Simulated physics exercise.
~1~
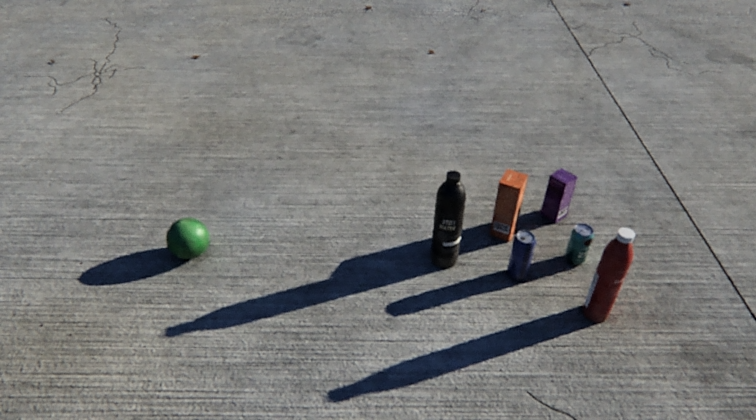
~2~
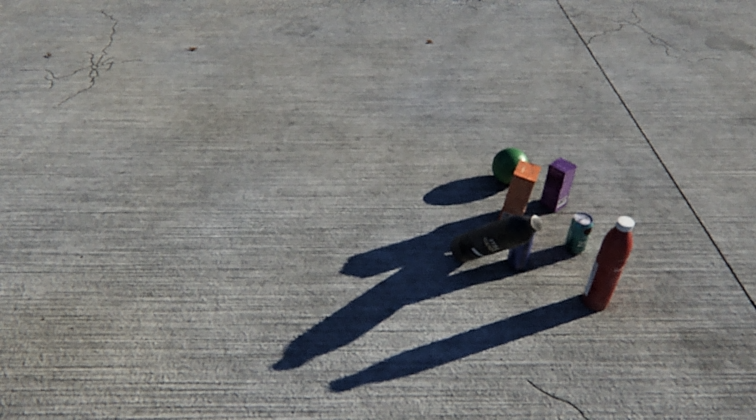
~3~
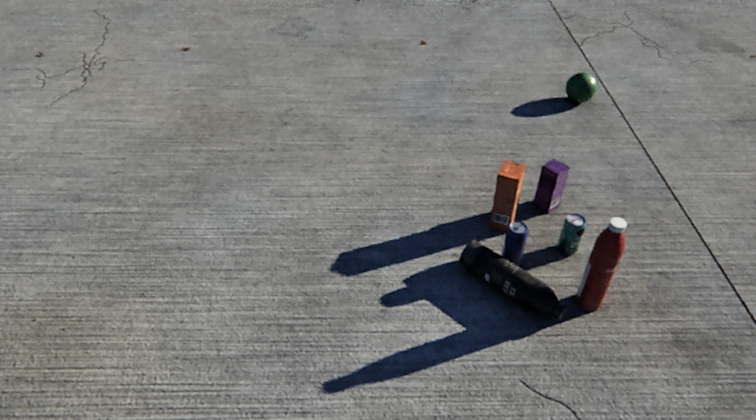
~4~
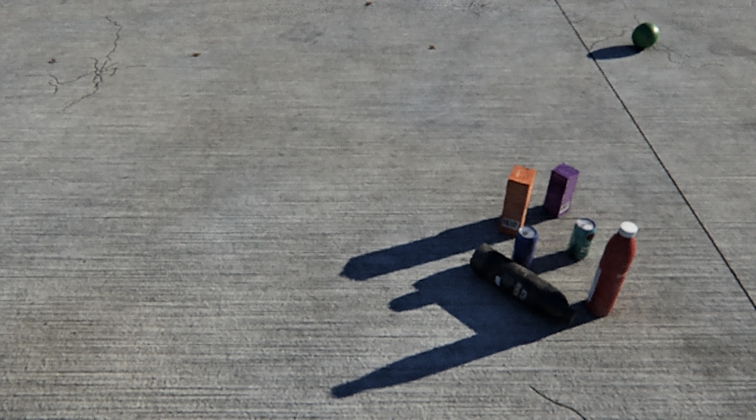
At the start, a green ball sits to the left of six items standing on sunlit concrete, among them a black bottle, a red bottle, two cans and orange and purple cartons, all casting long shadows. The ball rolls right toward the group and reaches the back of it near the orange carton, while the black bottle leans over to the right. The bottle drops onto its side in front of the blue can as the ball rolls on, up and to the right. Finally, the ball is far off at upper right, the black bottle lies flat, and the other items remain standing.
